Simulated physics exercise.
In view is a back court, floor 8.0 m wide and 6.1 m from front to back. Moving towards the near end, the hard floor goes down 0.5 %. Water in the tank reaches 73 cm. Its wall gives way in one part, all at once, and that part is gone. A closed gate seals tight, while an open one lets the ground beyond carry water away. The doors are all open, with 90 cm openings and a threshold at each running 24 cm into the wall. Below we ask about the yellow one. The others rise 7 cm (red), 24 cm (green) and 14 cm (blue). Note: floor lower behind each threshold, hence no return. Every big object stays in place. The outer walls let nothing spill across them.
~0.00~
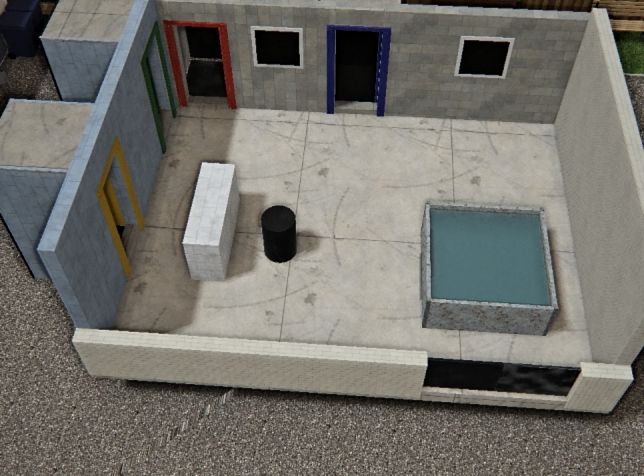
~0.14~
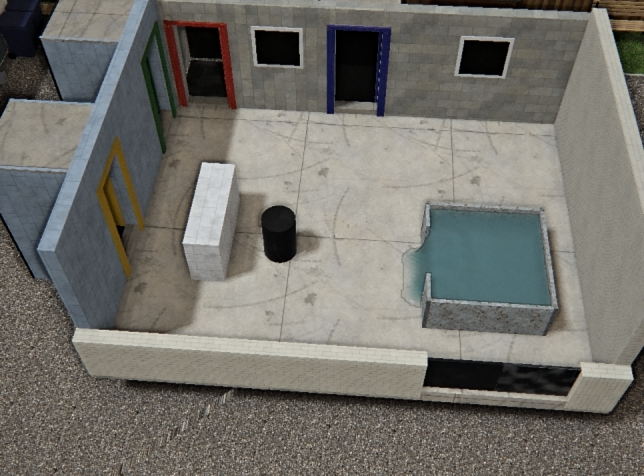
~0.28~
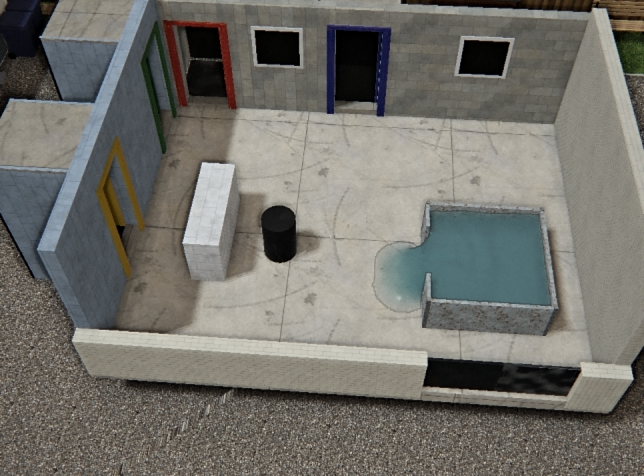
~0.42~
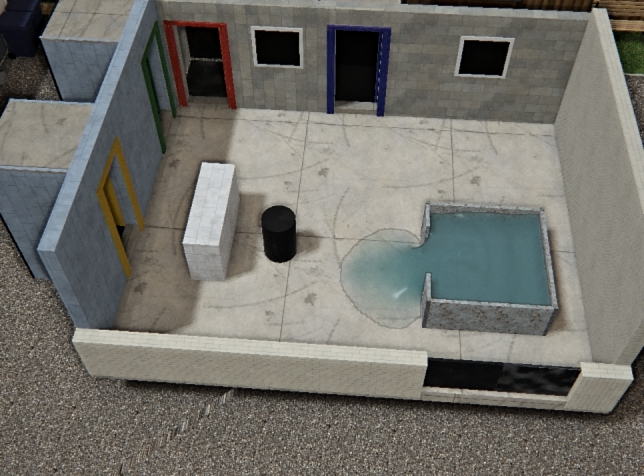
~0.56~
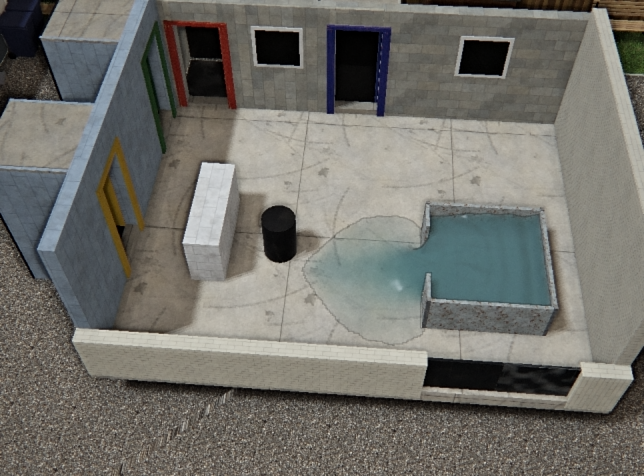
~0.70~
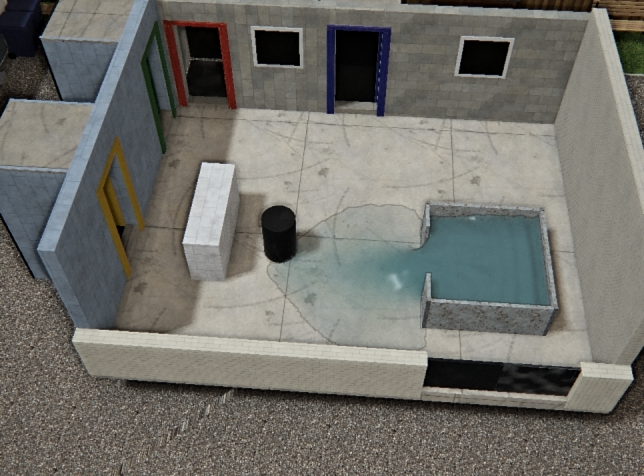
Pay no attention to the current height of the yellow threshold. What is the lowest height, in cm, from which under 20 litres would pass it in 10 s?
7 cm.
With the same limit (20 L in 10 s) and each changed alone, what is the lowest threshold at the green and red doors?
Close to 11.5 cm (green) and close to 15 cm (red).
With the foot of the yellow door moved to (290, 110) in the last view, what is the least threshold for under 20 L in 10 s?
Minimum: Close to 9.0 cm.
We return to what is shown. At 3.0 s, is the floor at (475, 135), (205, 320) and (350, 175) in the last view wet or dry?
Status: Clear / submerged / submerged.
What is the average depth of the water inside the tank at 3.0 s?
Average depth: Approx. 33 cm.
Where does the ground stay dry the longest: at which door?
The blue door.
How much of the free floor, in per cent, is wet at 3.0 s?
I'd say near 50 percent.
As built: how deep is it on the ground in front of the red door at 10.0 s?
A ruler would read roughly 7.5 cm.
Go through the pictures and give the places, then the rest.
The first frame shows still water, 73 cm deep, in the tank at (487, 256); the yellow door at (123, 216) is dry.
In the second frame, the front is at (406, 293), 0.3 m from the gap at (427, 267); 0.3 m2 of floor is wet, 73 cm left at the back.
In the third frame, the front is at (378, 288), 0.8 m from the gap at (426, 269); 0.9 m2 of floor is wet, 73 cm left at the back.
In the fourth frame, water pours out at (426, 269) and has run 1.4 m, to (345, 277); about 8 cm deep outside, 73 cm at the back.
In the fifth frame, the gap is at (426, 270), the front 2.1 m out at (308, 272); the back of the tank holds 68 cm.
In the sixth frame, water pours out at (427, 269) and has run 2.7 m, to (272, 267); about 5 cm deep outside, 61 cm at the back; 2.5 m in a straight line remain to the yellow door at (123, 216).
After 1.4 s water covers 30 % of the floor, deepest (38 cm) near (413, 276); it has not reached the yellow door.
After 3.0 s water covers 50 % of the floor, deepest (38 cm) near (106, 356); 6 cm at the yellow door, 0 litres in over its 20 cm threshold.
After 10.0 s water covers 95 % of the floor, deepest (10 cm) near (154, 221); 7 cm at the yellow door, 0 litres in over its 20 cm threshold.
At the yellow door as built, the water arrived by 2.6 s and peaked near 11 cm at 6.4 s.
With a threshold of 6 cm, 31 litres would have come in within the 10 s; with 8 cm, 11 litres. So under 20 litres takes about 7 cm.
